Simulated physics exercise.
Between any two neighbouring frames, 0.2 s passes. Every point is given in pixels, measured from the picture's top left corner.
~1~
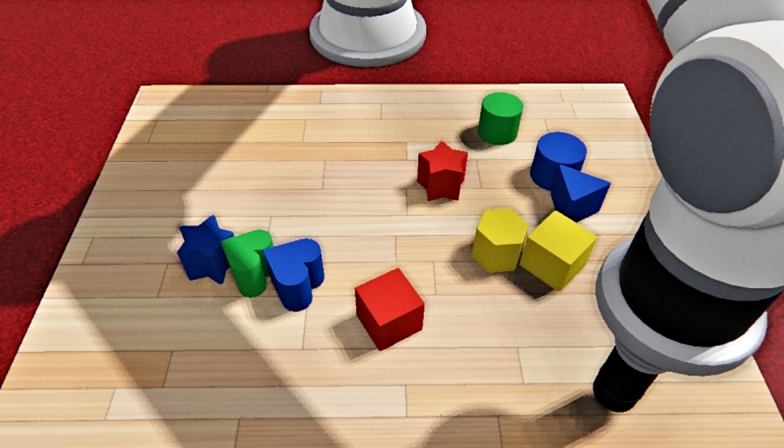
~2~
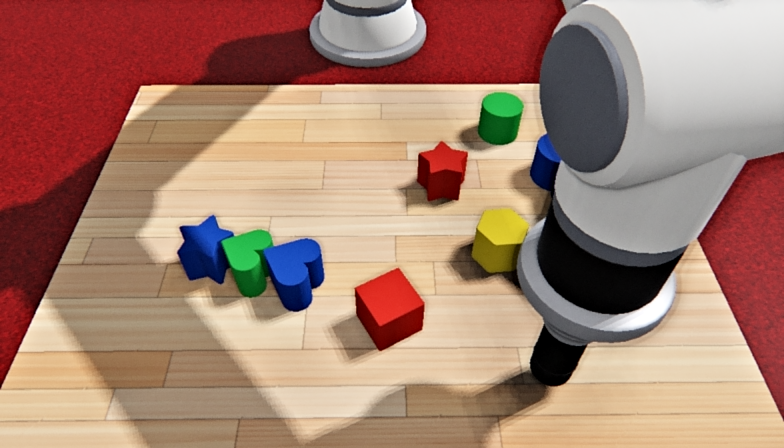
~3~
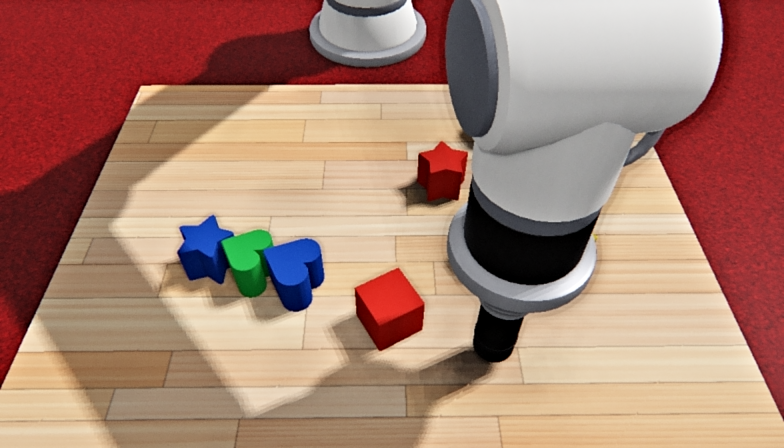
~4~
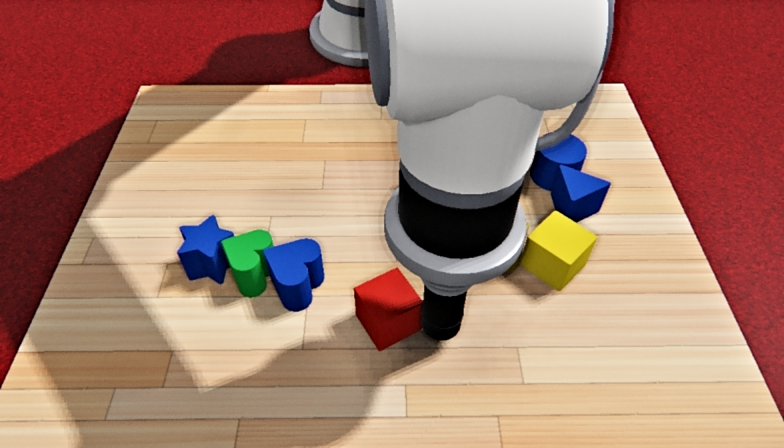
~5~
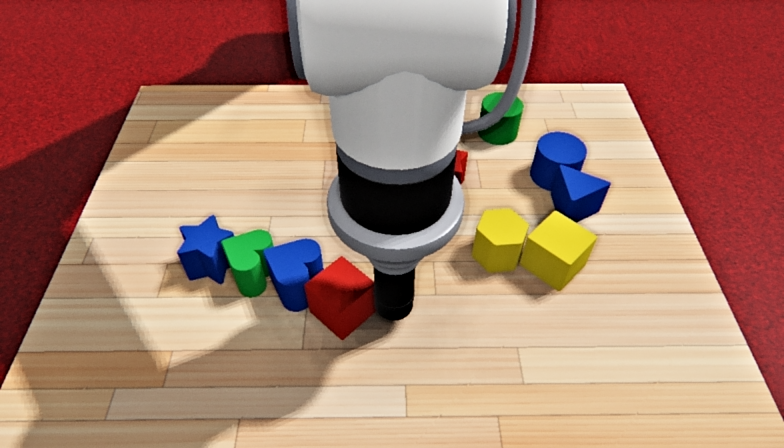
A robot arm with a black tip swept left across a wooden table of colored blocks, reached the red cube, and pushed it left up beside the blue heart in the row.
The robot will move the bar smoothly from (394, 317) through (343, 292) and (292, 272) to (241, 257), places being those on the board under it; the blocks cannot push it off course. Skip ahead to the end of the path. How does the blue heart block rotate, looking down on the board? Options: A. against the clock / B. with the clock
The answer is A.
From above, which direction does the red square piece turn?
It is turned anticlockwise.
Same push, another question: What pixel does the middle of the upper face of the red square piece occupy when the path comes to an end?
It will end up at (199, 255).
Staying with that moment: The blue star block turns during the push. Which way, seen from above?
The sense of turning is clockwise.
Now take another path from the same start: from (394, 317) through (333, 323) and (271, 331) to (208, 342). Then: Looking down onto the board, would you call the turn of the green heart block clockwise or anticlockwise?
Viewed from above, counterclockwise.
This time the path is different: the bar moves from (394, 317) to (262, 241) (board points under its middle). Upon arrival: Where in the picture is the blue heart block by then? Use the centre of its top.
The centre of its top will be at (194, 275).
The first path, step by step. One third of the way, bar at (340, 279); blue star block at (172, 229), turned 15° clockwise; green heart block at (206, 245); blue heart block at (248, 255); red square piece at (292, 267), turned 30° anticlockwise.
Two thirds of the way, bar at (289, 259); blue star block at (143, 221), turned 45° clockwise; green heart block at (156, 250), turned 25° clockwise; blue heart block at (194, 265), turned 40° anticlockwise; red square piece at (243, 257), turned 65° anticlockwise.
At the end, bar at (237, 245); blue star block at (137, 221), turned 60° clockwise; green heart block at (117, 258), turned 75° clockwise; blue heart block at (158, 285), turned 75° anticlockwise; red square piece at (199, 255), turned 100° anticlockwise.
